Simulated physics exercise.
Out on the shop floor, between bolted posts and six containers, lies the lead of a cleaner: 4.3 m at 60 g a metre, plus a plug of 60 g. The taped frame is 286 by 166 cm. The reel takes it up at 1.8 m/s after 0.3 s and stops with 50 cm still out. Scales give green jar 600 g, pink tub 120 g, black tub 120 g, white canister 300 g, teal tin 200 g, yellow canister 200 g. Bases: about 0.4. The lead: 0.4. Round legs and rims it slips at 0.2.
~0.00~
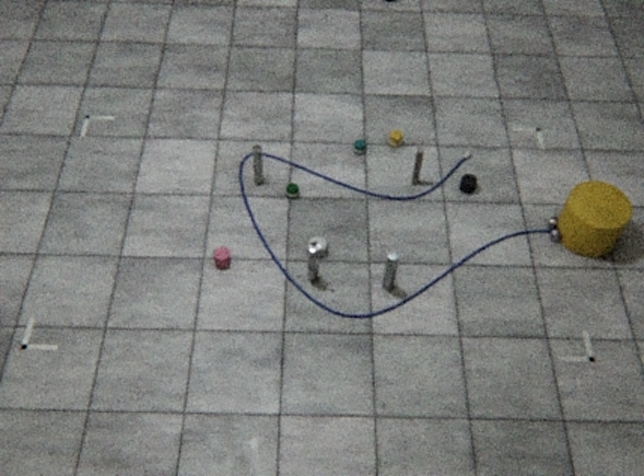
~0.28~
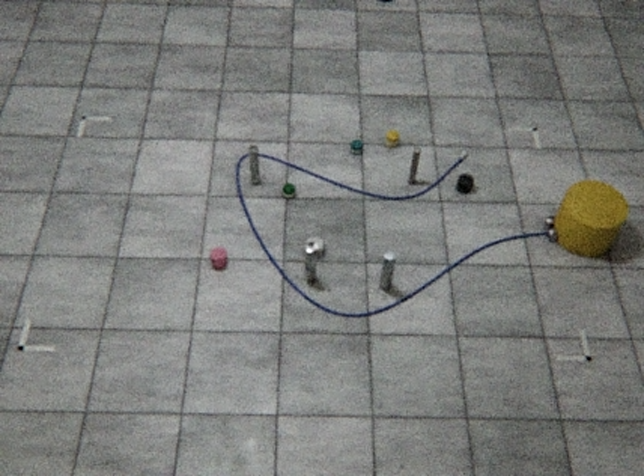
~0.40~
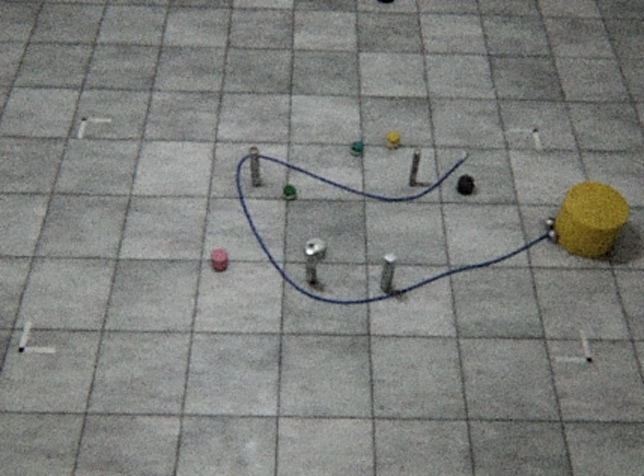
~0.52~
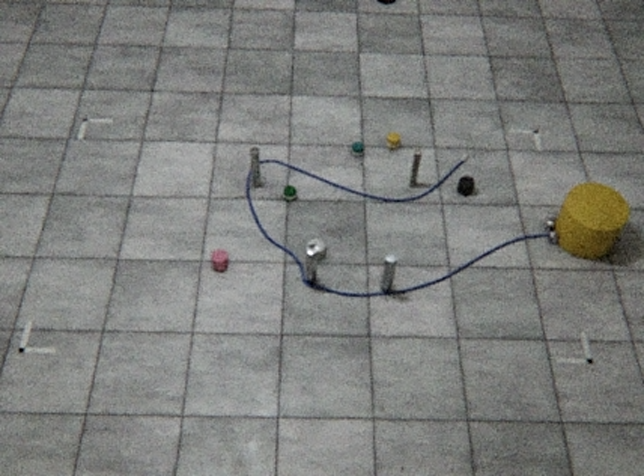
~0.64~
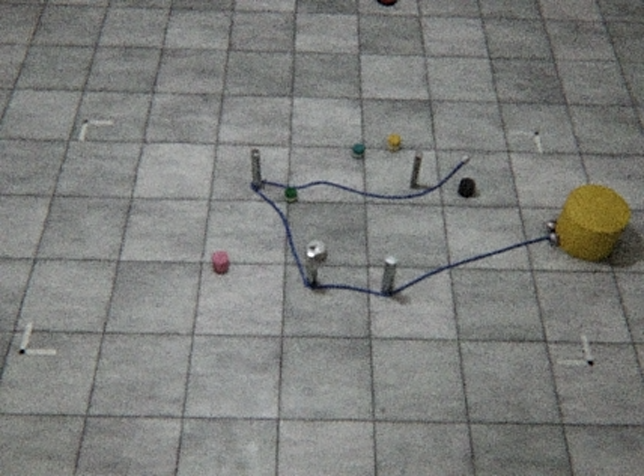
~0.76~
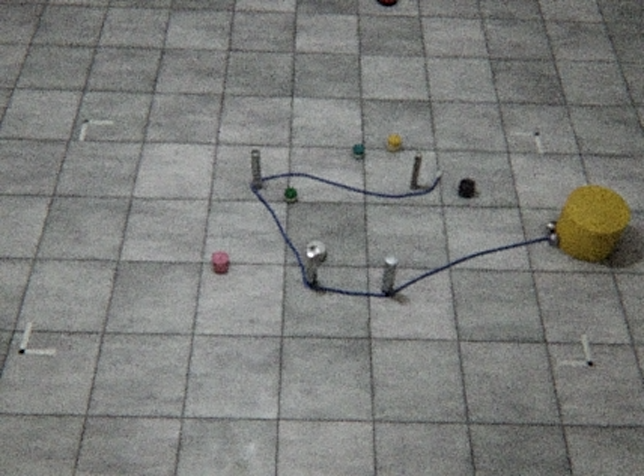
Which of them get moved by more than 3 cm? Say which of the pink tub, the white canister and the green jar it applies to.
Pink tub: Moved; white canister: Not moved; green jar: Moved.
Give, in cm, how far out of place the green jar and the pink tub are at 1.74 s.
About: Green jar 15 cm, pink tub 70 cm.
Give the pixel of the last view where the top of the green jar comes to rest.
In the last view, the top sits at about (264, 186).
By 1.2 s, plug at (276, 200); green jar 5 cm off its start.
By 1.7 s, plug at (317, 351); pink tub on its side, 73 cm off its start, green jar 16 cm off its start.
By 2.2 s, plug at a place out of view; pink tub on its side, 173 cm off its start, green jar 16 cm off its start at (264, 186).
By 2.7 s, plug at (595, 218); pink tub on its side, 196 cm off its start, green jar 16 cm off its start.
By 3.5 s, plug at (516, 179); pink tub on its side, 198 cm off its start, green jar 16 cm off its start at (264, 186), white canister 0 cm off its start at (316, 248).
